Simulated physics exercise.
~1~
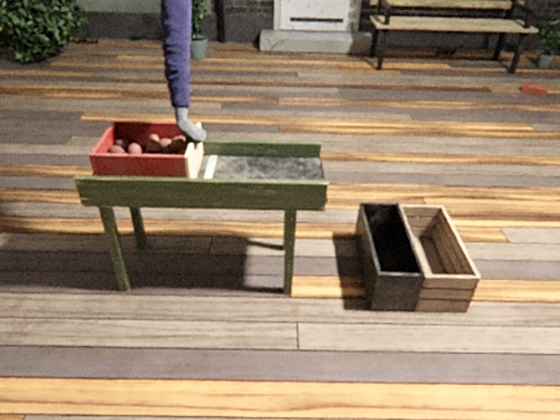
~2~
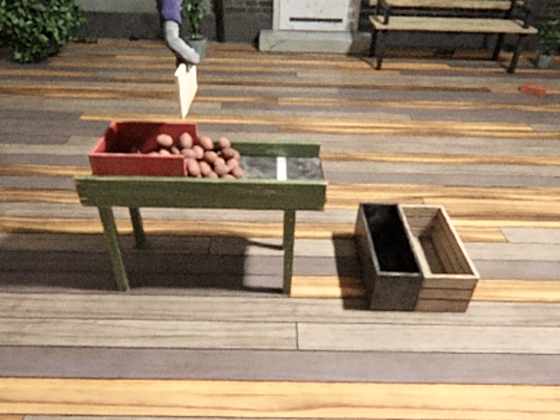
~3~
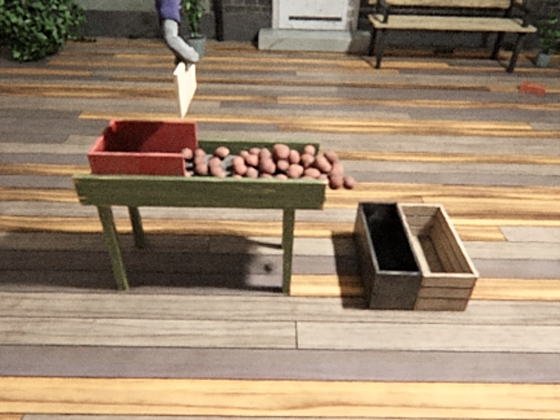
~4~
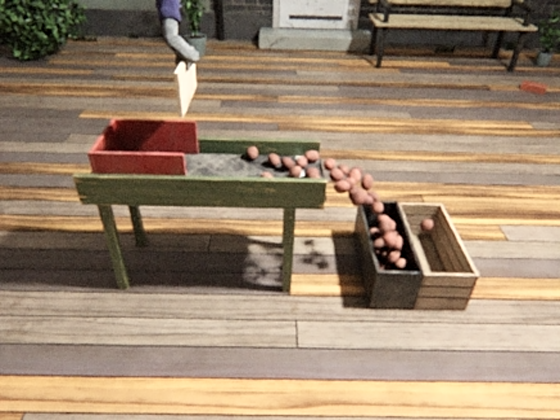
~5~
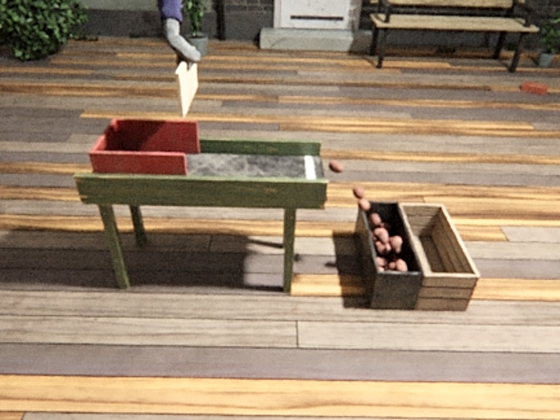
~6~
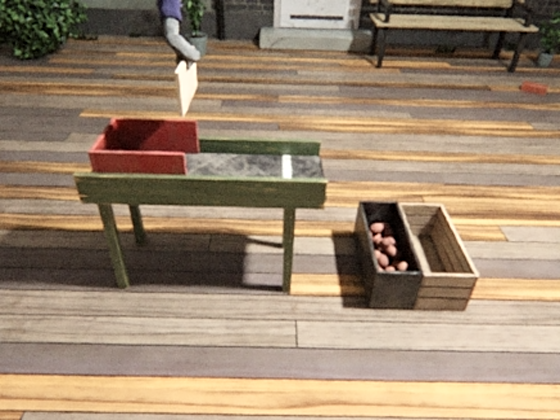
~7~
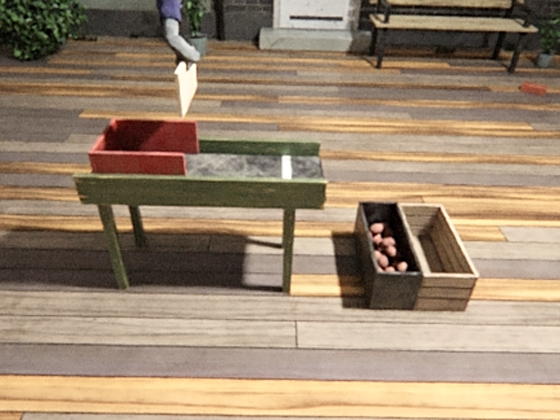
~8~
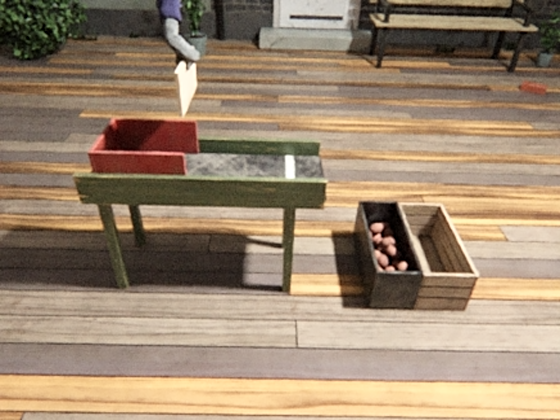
On a wooden deck with a bench behind it, a gloved hand holds a pale panel at the end of a red pen of red potatoes, set on a green-sided belt stand. The hand lifts the panel, and the potatoes spill out to the right along the belt. They spread into a long line, and the leading ones shoot off the far end. Most drop in a stream into the black bin, while one appears over the wooden tub beyond. The last few tumble off, leaving the pen and belt empty and potatoes resting in the black bin.
